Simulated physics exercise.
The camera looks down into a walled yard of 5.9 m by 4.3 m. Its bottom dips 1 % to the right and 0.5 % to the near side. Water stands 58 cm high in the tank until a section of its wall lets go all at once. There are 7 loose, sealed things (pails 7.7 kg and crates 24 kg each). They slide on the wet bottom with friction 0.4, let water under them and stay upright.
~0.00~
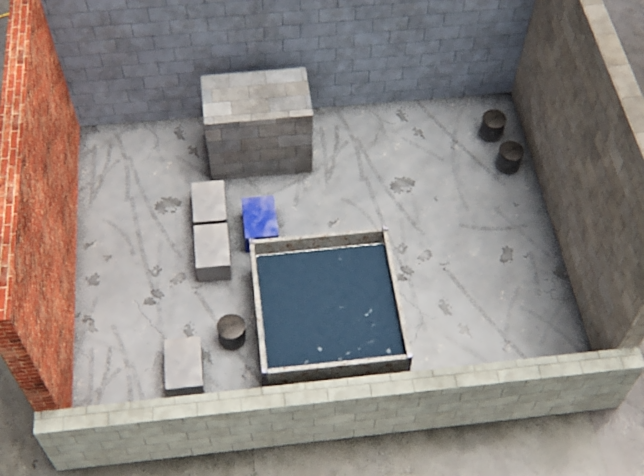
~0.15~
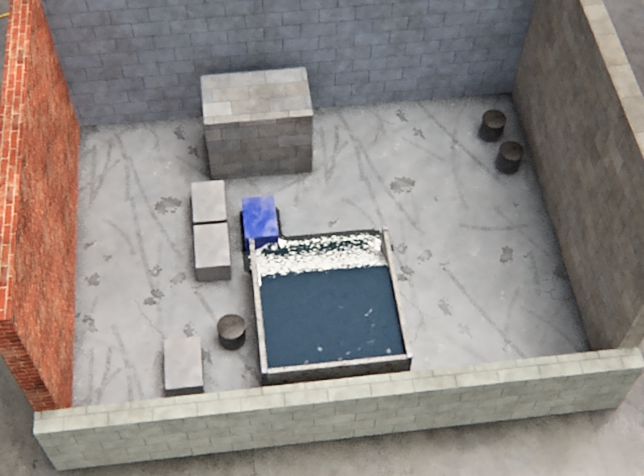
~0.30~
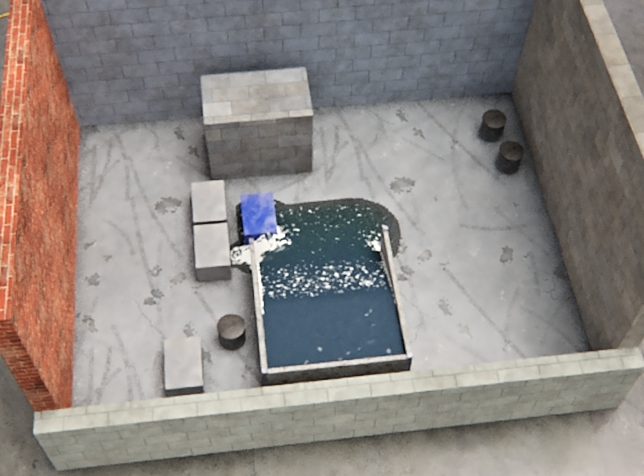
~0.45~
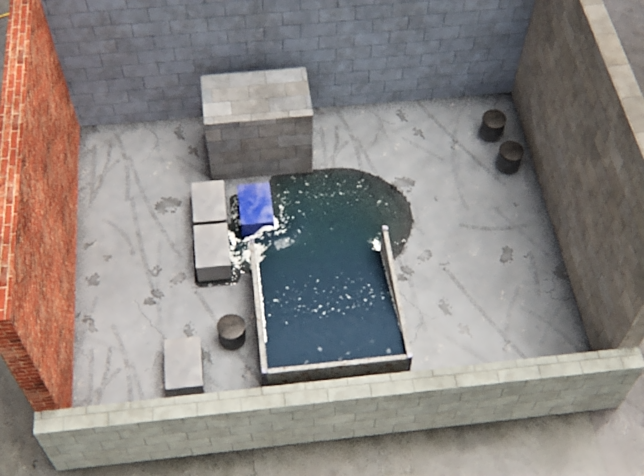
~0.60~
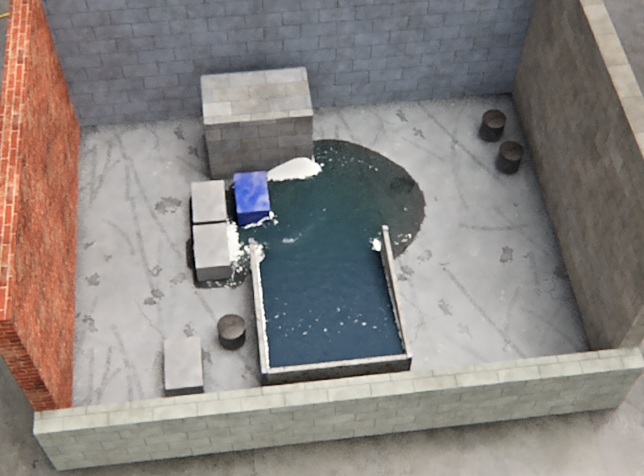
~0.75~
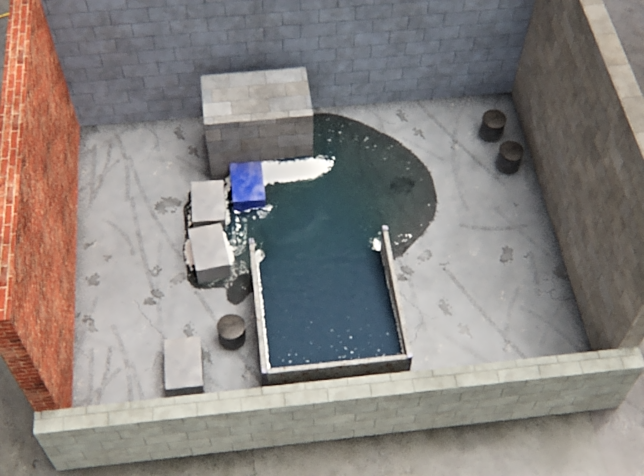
Water pours from a walled tank across the yard floor and shifts a blue crate backward.
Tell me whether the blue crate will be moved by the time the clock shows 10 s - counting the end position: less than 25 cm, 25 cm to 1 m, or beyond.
Blue crate ends far away.
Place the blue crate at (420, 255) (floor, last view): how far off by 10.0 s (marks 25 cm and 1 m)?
It stays put.
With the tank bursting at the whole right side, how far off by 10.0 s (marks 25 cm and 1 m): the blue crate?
In that case the blue crate barely shifts.
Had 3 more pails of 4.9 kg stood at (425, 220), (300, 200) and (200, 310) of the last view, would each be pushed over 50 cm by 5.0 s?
In that order: Under, over, under.
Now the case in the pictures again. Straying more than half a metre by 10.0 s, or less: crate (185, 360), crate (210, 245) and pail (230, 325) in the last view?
In turn: Less, less, under.
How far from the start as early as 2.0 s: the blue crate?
Roughly 120 cm by then.
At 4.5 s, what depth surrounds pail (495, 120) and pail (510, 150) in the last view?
About 4 and 4 cm.
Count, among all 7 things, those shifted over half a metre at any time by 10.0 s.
I count 4.
After 2.0 s the blue crate is near (160, 195), 1.3 m from its start, afloat; 1 afloat.
After 4.5 s the blue crate is near (133, 206), 1.5 m from its start, aground; 0 afloat.
After 7.0 s the blue crate is near (133, 206), 1.5 m from its start, aground; 0 afloat.
After 10.0 s the blue crate is near (133, 206), 1.5 m from its start, aground; 0 afloat.
